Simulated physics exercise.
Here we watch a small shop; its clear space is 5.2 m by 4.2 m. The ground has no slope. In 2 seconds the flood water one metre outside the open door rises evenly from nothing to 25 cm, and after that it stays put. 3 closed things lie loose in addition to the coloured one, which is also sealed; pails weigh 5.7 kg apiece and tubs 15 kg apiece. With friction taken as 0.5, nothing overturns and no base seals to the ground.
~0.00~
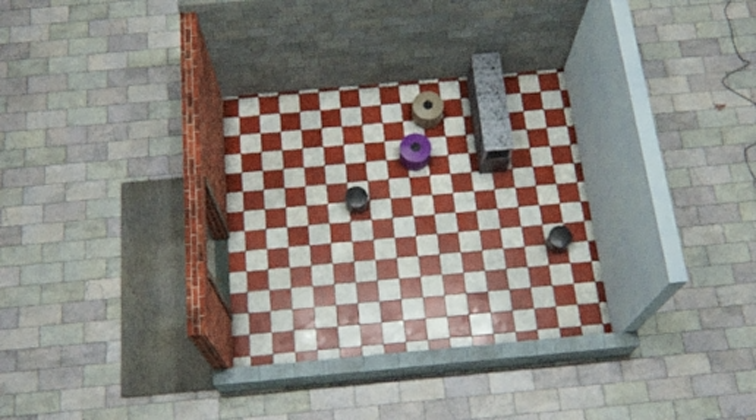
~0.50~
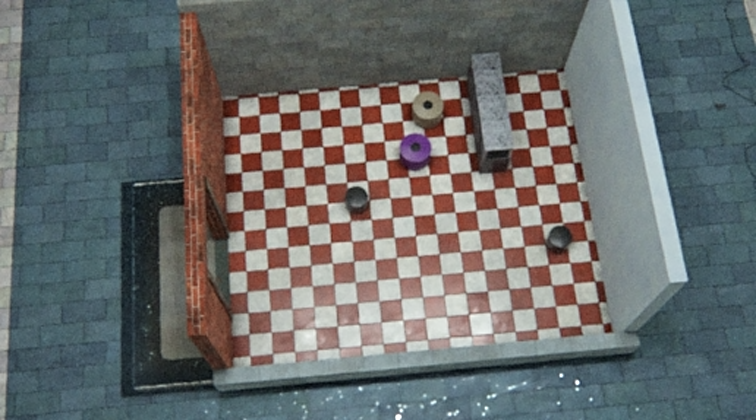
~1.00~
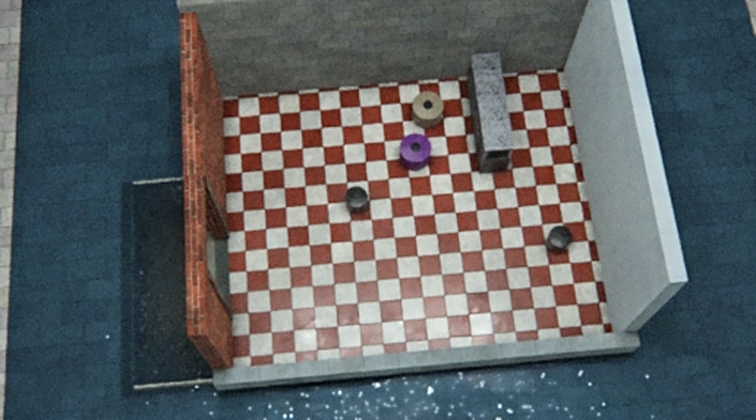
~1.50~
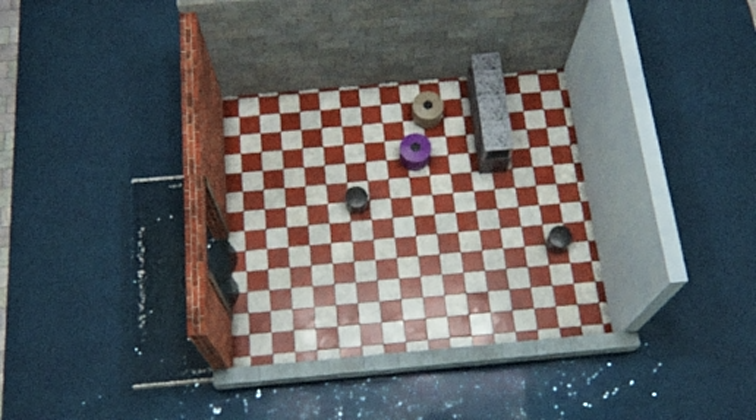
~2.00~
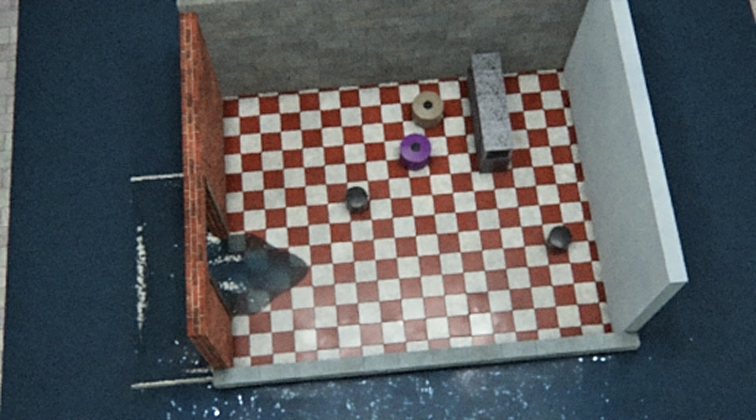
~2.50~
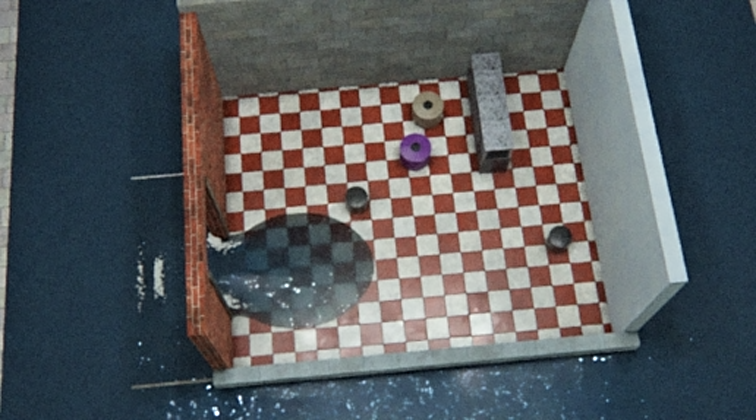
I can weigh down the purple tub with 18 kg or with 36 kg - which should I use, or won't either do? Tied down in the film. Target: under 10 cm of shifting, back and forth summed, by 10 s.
Go with the lighter one.
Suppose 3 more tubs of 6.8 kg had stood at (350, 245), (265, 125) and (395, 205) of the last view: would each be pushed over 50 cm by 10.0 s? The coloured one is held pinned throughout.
Order as asked: Goes beyond / stays within / goes beyond.
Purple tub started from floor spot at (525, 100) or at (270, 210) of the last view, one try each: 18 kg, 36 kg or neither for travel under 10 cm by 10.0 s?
Taking them in turn, only the heavier mass keeps it, and the lighter mass keeps it.
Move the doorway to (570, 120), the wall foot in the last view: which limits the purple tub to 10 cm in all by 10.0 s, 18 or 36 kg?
If so, then the first option suffices.
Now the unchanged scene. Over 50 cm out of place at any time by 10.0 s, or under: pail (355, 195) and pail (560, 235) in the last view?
So that's further for the first and further for the second.
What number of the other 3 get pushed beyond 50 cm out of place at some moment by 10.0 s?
By my count, 2.
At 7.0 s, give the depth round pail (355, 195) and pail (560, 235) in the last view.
I'd put it at 4 cm and 11 cm respectively.
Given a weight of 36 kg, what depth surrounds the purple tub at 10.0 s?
About 9 cm.
After 3.5 s the purple tub would be 0 cm from its start with 18 kg and 0 cm from its start with 36 kg; 0 cm of water round it then.
After 4.5 s the purple tub would be 0 cm from its start with 18 kg and 0 cm from its start with 36 kg; 4 cm of water round it then.
After 7.0 s the purple tub would be 0 cm from its start with 18 kg and 0 cm from its start with 36 kg; 5 cm of water round it then.
After 10.0 s the purple tub would be 0 cm from its start with 18 kg and 0 cm from its start with 36 kg; 9 cm of water round it then.
